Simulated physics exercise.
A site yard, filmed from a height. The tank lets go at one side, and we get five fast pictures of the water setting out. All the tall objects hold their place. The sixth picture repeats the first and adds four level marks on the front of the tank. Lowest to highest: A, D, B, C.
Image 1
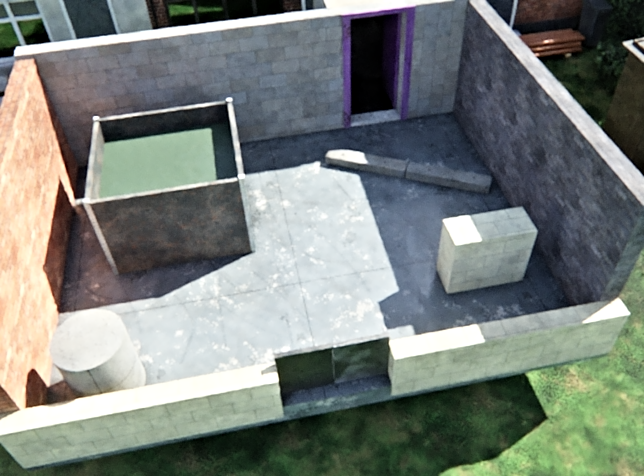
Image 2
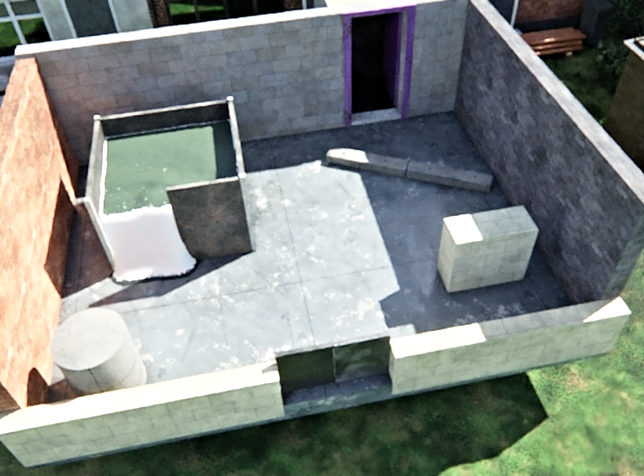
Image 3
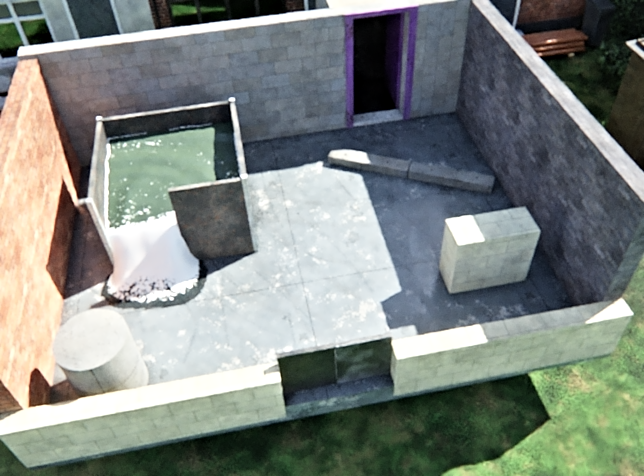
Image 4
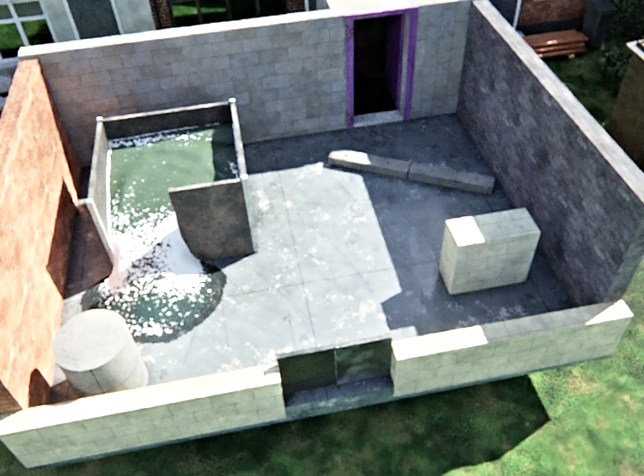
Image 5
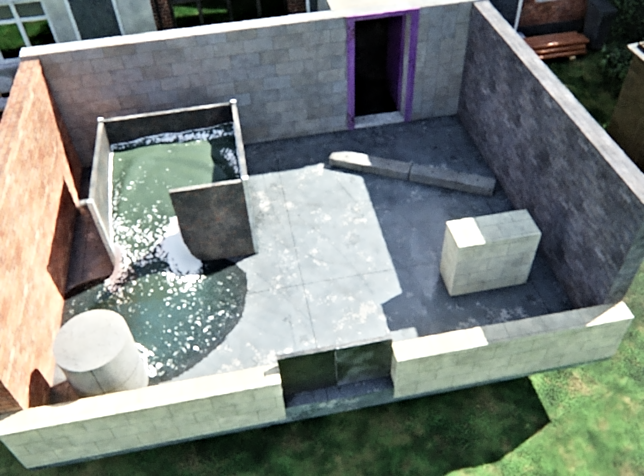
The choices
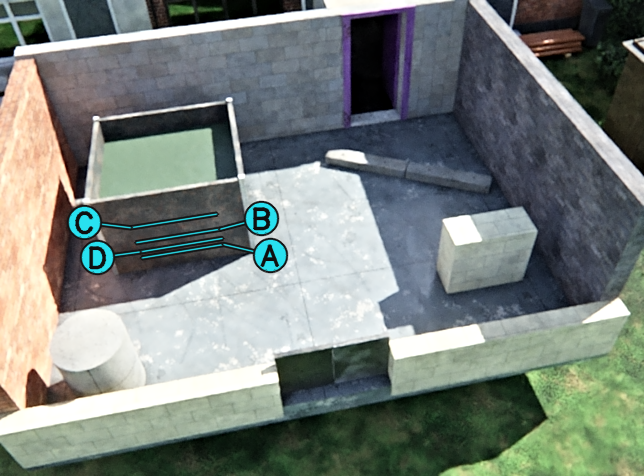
Greenish water stands still in a square tank at the left of a walled yard, seen from a height by a camera that barely moves. A pale cylinder sits near the front left corner, a whitish block and low grey beam lie to the right, and a purple-framed doorway opens in the back wall. Part of the tank's front opens, and white, foaming water pours out, spreading across the grey floor around the cylinder.
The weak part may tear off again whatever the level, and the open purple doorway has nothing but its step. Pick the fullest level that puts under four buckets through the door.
Take C.
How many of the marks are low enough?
All of them.
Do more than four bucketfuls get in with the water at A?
No.
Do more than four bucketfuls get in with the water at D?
No.
On the marked copy, A at (183, 251); B at (178, 235); C at (174, 220); D at (181, 245); from the bottom up A, D, B, C.
With A, nothing gets over.
With B, nothing gets over.
With C, a splash gets over, under a bucket.
With D, nothing gets over.
